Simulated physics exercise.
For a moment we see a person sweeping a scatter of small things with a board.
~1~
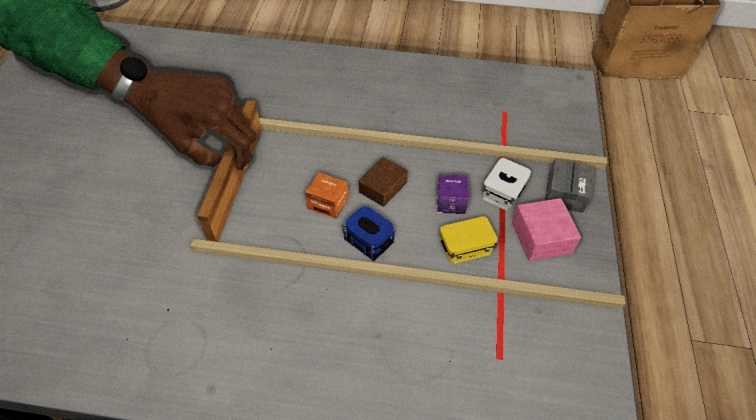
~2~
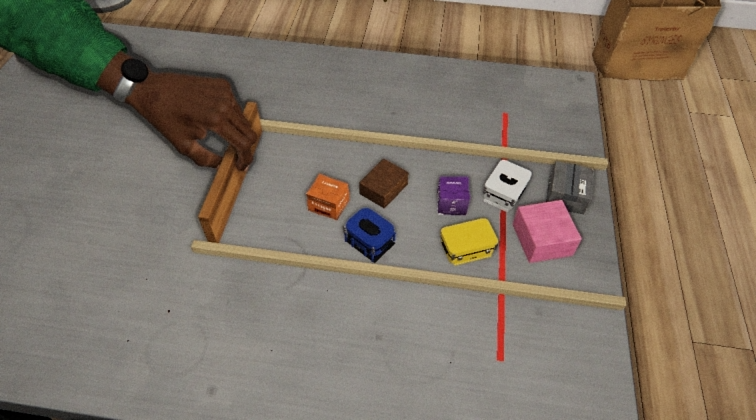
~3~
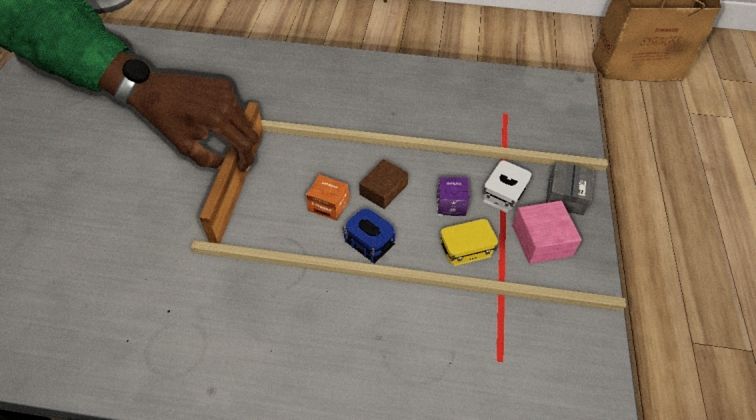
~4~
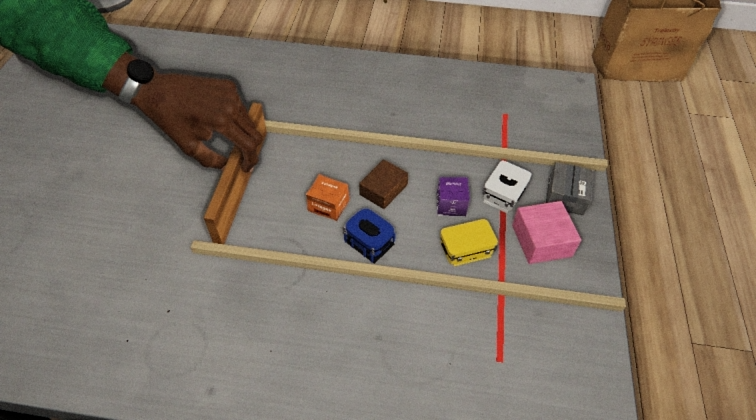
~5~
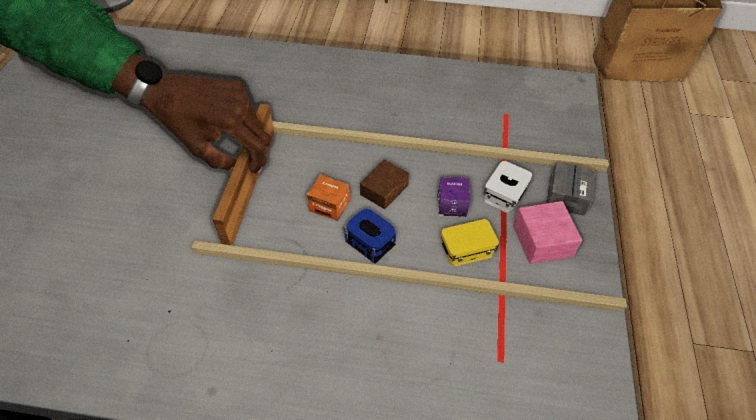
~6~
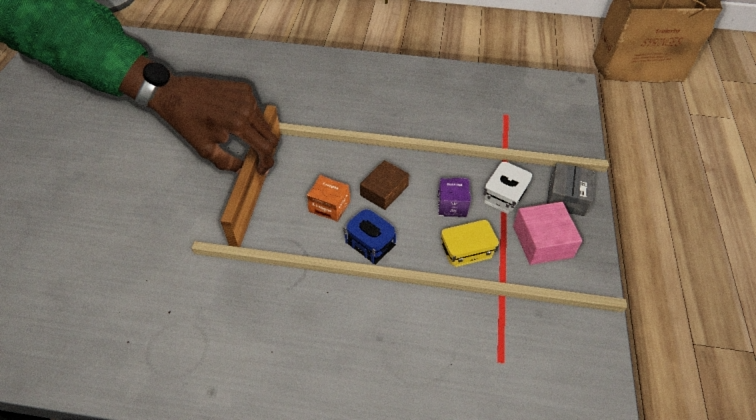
The clip shows a hand in a green sleeve holding a wooden board between two pale strips on a grey table, then sliding it slightly right toward scattered colourful boxes and cases, which stay practically still around a red line.
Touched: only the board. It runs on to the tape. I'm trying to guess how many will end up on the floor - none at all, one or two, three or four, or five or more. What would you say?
I predict nothing comes down off the table.
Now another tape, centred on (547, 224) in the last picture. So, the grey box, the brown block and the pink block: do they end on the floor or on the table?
For the grey box: It drops. For the brown block: It stays. For the pink block: It drops.
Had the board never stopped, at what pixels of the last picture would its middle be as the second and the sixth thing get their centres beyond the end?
I'd say close to (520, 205), then close to (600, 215).
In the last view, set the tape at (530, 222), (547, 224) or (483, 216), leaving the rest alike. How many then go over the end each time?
Respectively 2, 2 and 0.
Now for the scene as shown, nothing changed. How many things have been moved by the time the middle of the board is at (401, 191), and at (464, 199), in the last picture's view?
It comes to 3 for the first spot, 8 for the other.
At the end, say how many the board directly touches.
Counting them up gives 3.
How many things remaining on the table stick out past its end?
Answer: 2.
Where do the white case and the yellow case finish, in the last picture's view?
First (566, 188), then (566, 254).
Soon after, none off yet; grey box at rest near (570, 189); pink block at rest near (546, 233); white case at rest near (507, 188).
Then, none off yet; grey box at rest near (570, 189); pink block at rest near (546, 233); white case moving near (513, 188).
At rest, the number that fall off is zero.
